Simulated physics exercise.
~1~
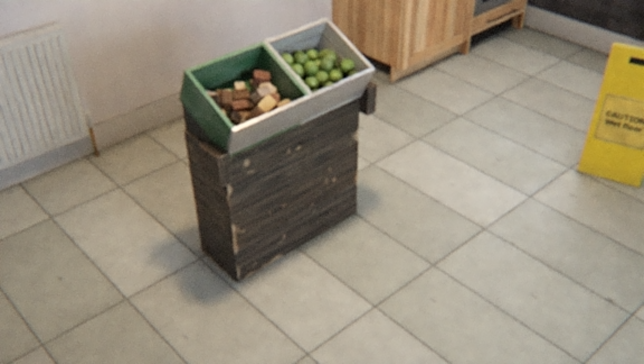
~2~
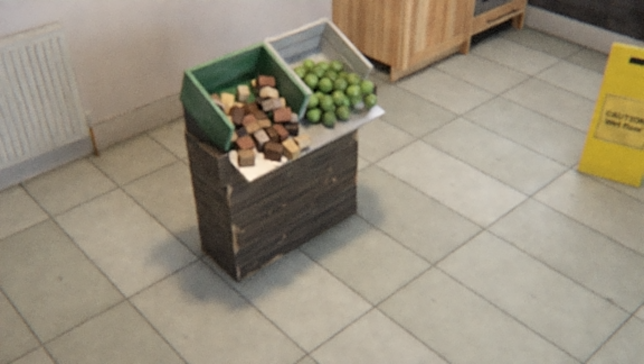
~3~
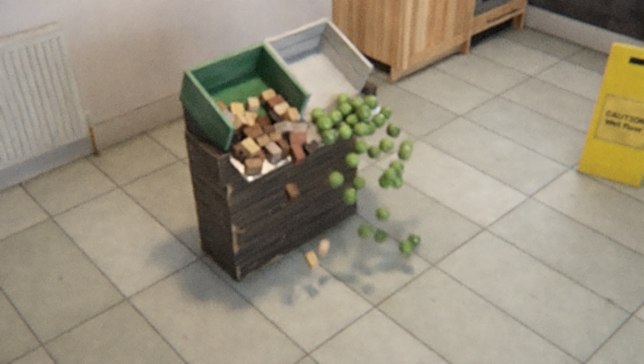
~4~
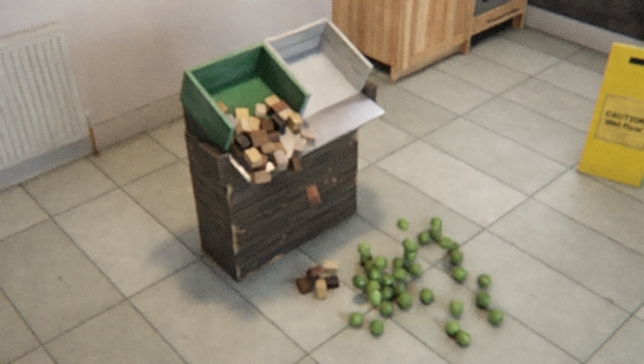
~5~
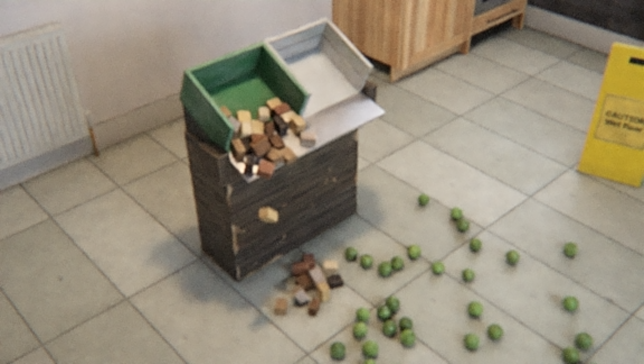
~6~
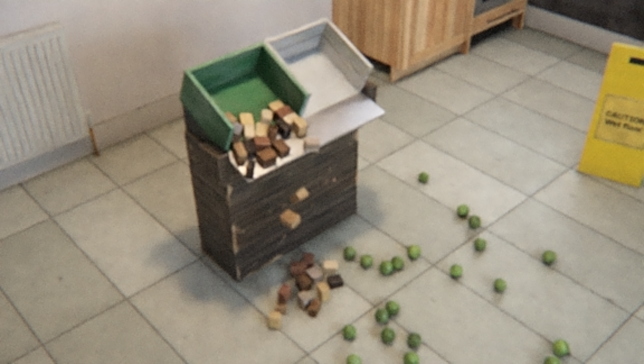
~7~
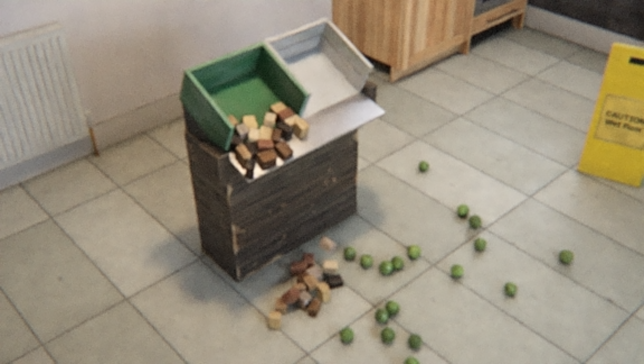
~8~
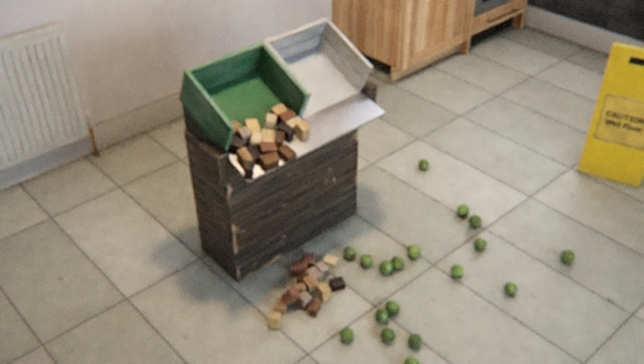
Green apples and wooden blocks fill two open bins, white on the right and green on the left, atop a dark wooden stand on a grey tiled floor, seen from above by a still camera. A radiator stands at left and a yellow caution sign at right. The front flap swings open, and the apples pour over it, drop to the floor and roll away to the right. Some blocks tumble after them into a small pile beside the stand. Finally the white bin is empty, while many blocks remain heaped at the green bin's open front.
